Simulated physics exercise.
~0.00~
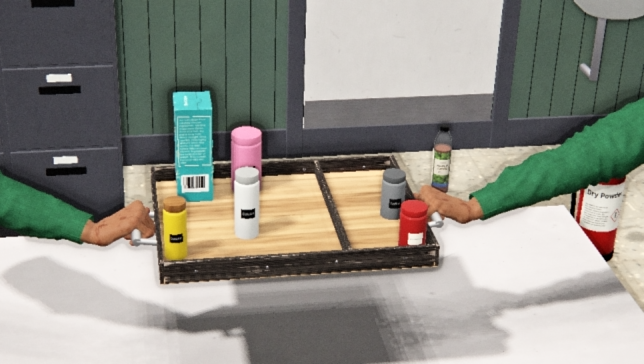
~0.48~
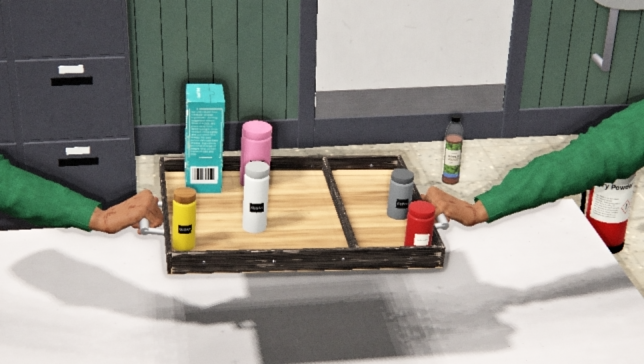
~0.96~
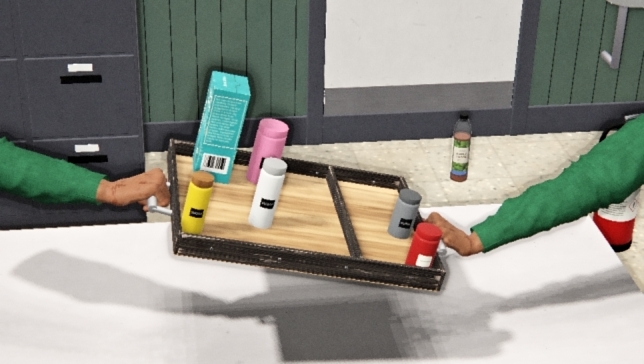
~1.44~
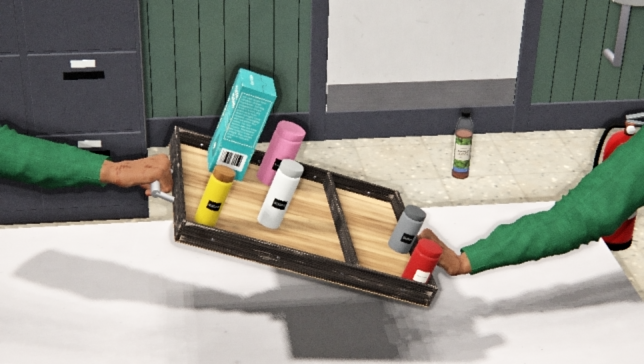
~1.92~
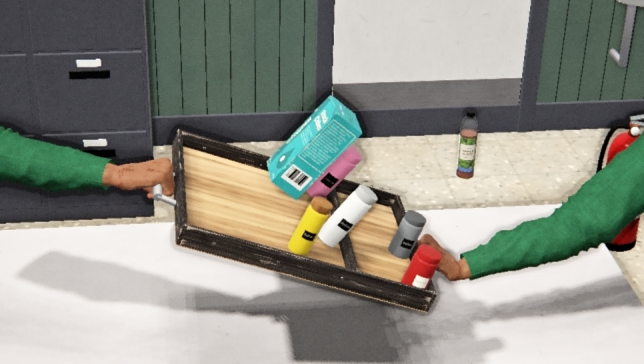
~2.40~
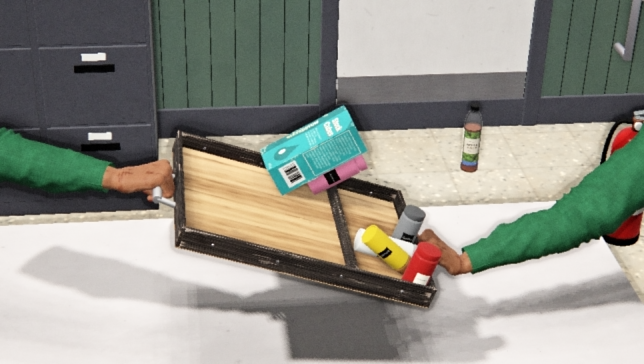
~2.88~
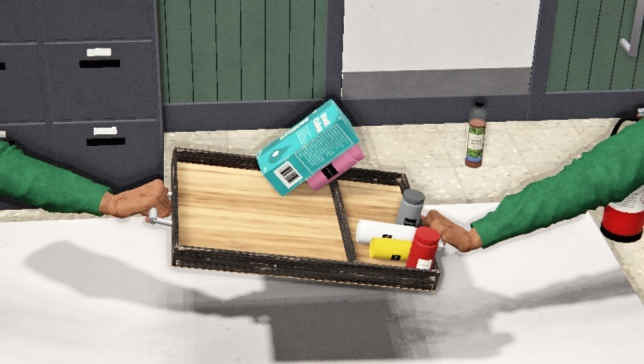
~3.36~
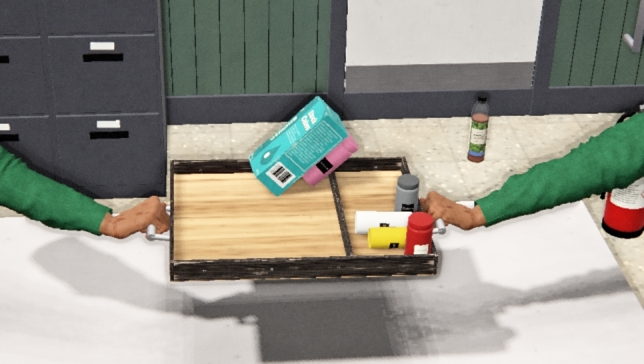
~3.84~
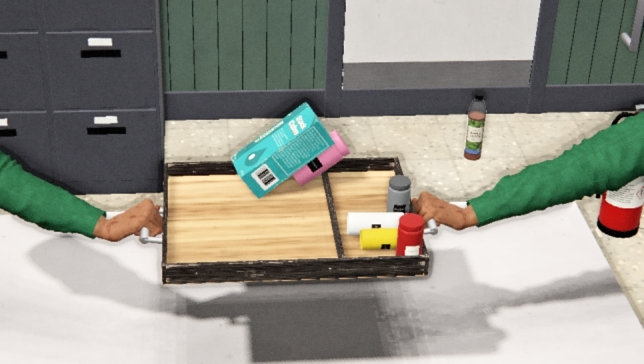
We see two hands tilt a divided tray down to the right, making a turquoise carton and pink, white and yellow containers topple rightward, then level it again. The carton and pink jar end up leaning at the divider, the white and yellow shakers lying beside upright grey and red ones.
